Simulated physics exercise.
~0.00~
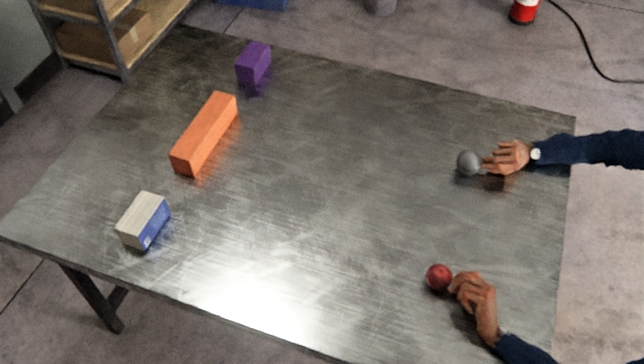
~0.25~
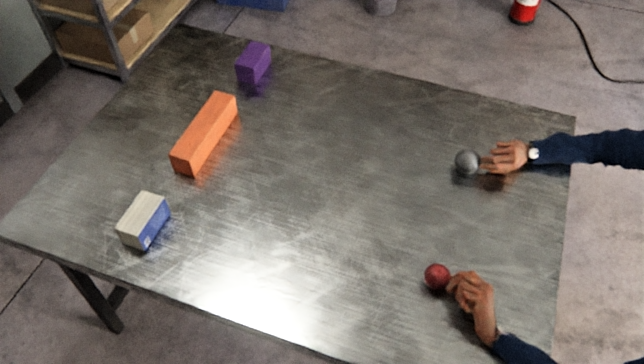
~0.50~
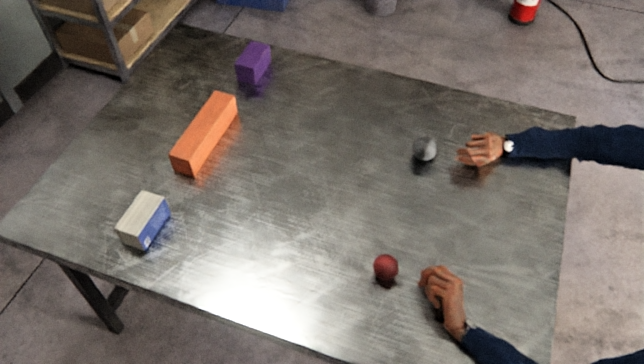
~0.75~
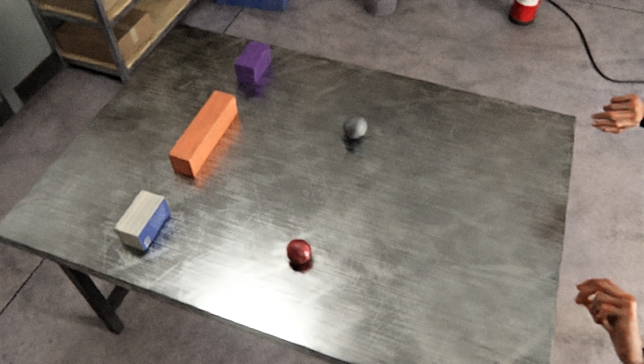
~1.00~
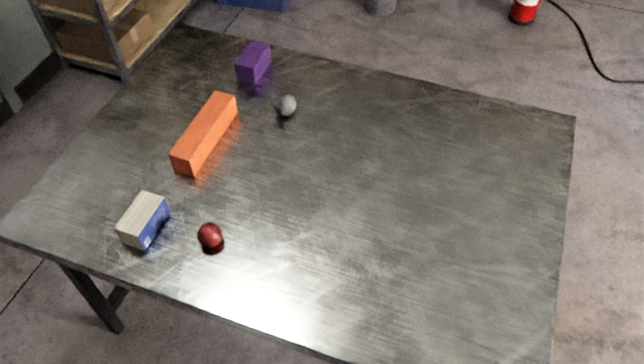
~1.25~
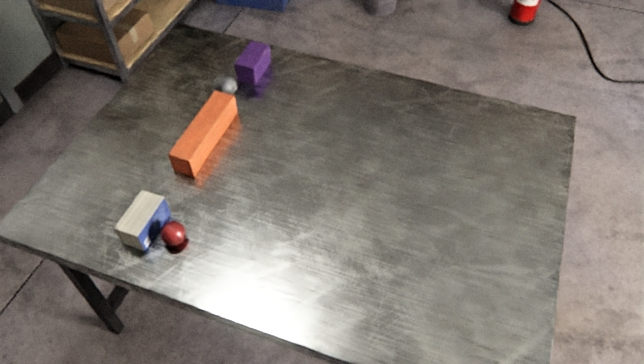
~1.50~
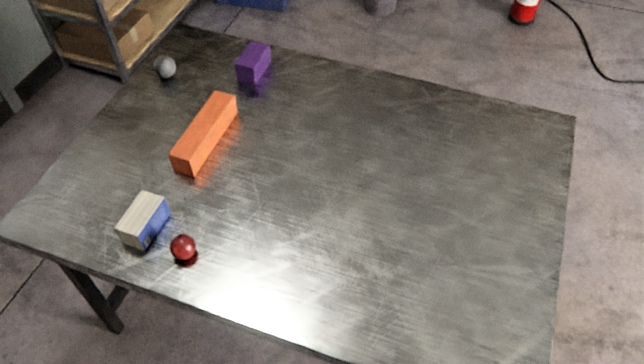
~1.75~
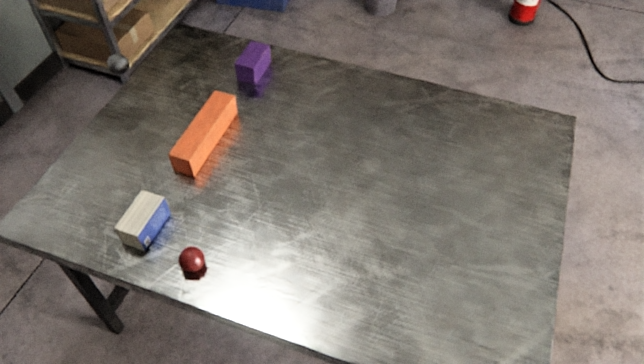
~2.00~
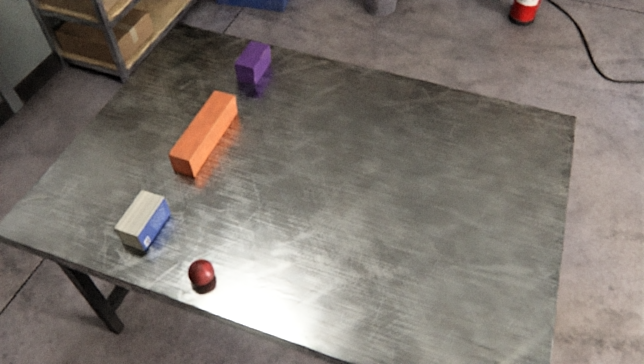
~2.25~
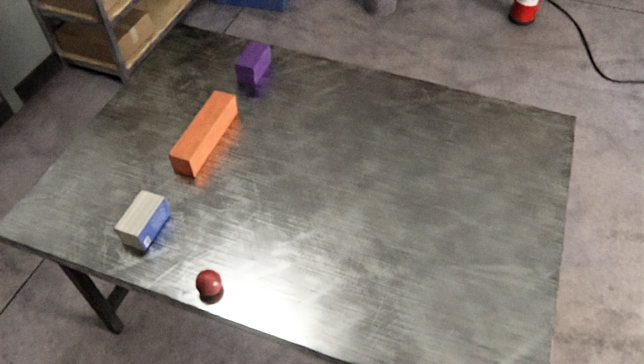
Two hands sent a grey ball and a red ball rolling left across a metal table; the grey one slipped between the orange and purple blocks and off the far edge, while the red one bumped the blue block and rolled back toward the near edge.
